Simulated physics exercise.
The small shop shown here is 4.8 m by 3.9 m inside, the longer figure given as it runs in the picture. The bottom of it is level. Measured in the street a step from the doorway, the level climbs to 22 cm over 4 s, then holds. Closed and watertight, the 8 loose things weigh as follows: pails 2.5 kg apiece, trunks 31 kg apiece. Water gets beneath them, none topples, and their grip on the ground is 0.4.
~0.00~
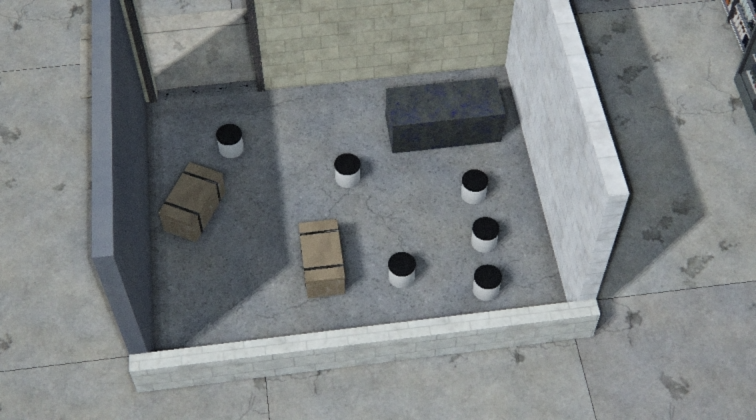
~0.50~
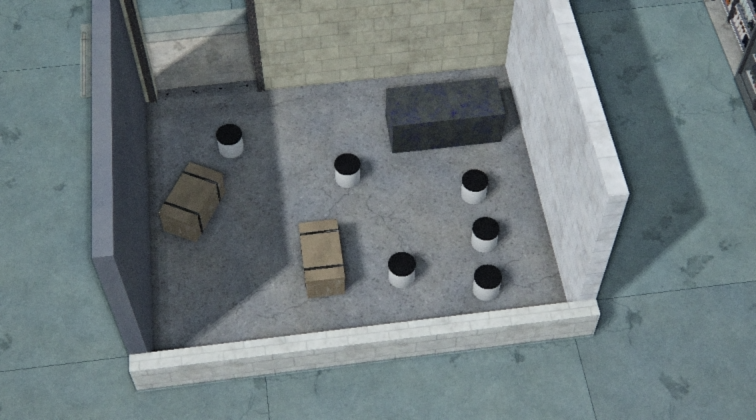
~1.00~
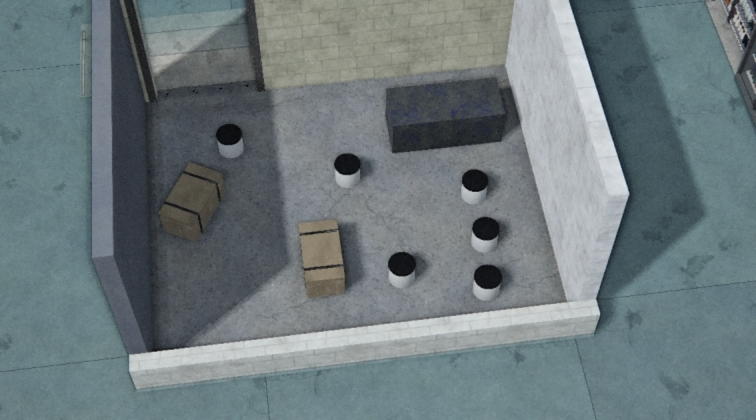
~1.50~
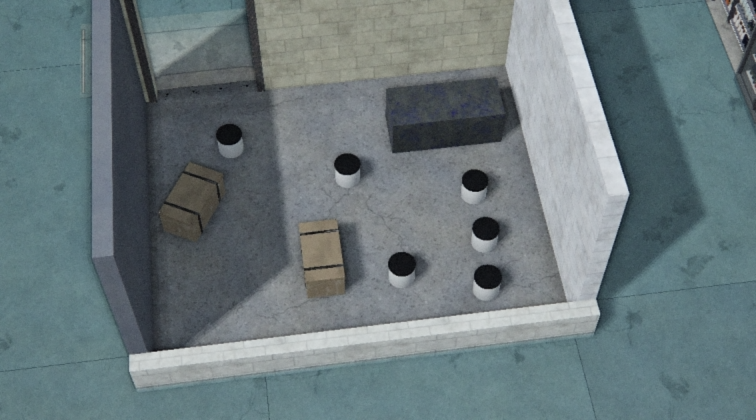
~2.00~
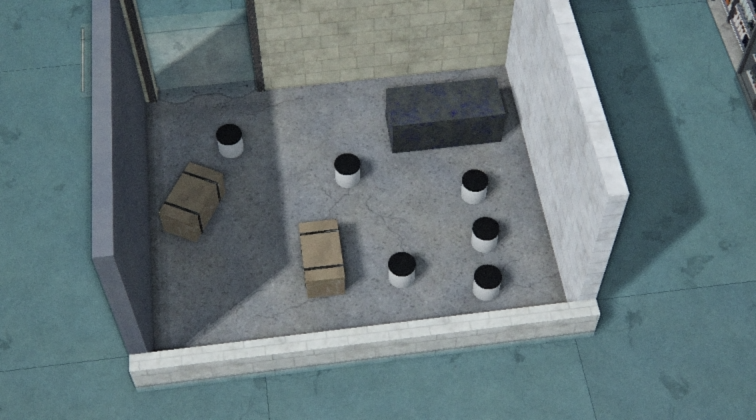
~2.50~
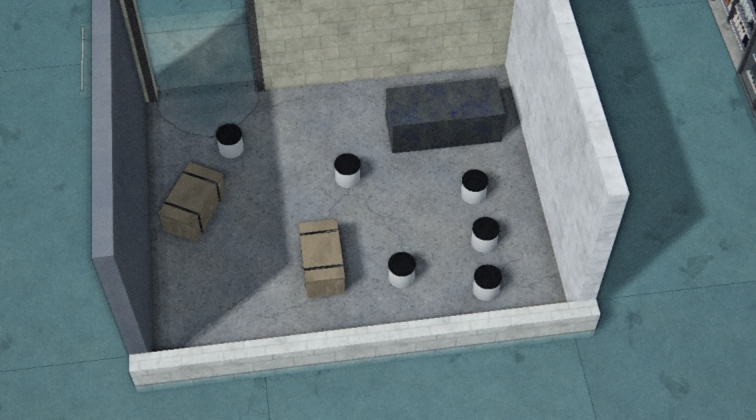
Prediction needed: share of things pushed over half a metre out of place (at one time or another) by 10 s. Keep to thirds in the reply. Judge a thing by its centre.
My answer: Two thirds or more.
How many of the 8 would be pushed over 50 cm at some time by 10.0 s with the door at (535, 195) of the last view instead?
Then 7 of them would.
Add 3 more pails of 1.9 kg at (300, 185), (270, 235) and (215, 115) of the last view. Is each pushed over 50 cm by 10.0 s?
In the same order as the question: Farther, farther, farther.
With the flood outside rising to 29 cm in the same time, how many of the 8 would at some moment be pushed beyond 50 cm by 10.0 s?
You'd get 8 in that case.
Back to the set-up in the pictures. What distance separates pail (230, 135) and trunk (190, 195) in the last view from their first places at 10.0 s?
350 cm and 350 cm respectively.
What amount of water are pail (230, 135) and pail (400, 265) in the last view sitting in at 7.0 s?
I'd put it at 3 cm and 2 cm respectively.
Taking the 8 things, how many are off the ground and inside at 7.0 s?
The count is 0.
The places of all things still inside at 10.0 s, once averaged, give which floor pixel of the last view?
The average lands around (502, 227).
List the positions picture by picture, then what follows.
A pail at (402, 264) rests on the ground; a pail at (475, 180) rests on the ground; 0.0 m2 under water; 0 of 8 have shifted, in the first frame.
A pail at (402, 264), on the bottom; a pail at (475, 180), on the bottom; 0.0 m2 under water; 0 of 8 have shifted, in the second frame.
A pail at (402, 264) rests on the ground; a pail at (475, 180) rests on the ground; 0.0 m2 under water; 0 of 8 have shifted, in the third frame.
A pail at (402, 264), on the bottom; a pail at (475, 180) rests on the ground; water covers 0.0 m2; 0 of 8 have shifted, in the fourth frame.
A pail at (402, 264) rests on the ground; a pail at (475, 180) rests on the ground; water covers 0.0 m2; 0 of 8 have shifted, in the fifth frame.
A pail at (402, 264), on the bottom; a pail at (475, 180), on the bottom; water covers 0.6 m2; 0 of 8 have shifted, in the sixth frame.
After 3.5 s 1 of 8 are over 50 cm from their spots; 0 afloat.
After 4.5 s 1 of 8 are over 50 cm from their spots; 0 afloat.
After 7.0 s 3 of 8 are over 50 cm from their spots; 0 afloat.
After 10.0 s 8 of 8 are over 50 cm from their spots, and 8 have been at some point; 7 afloat.
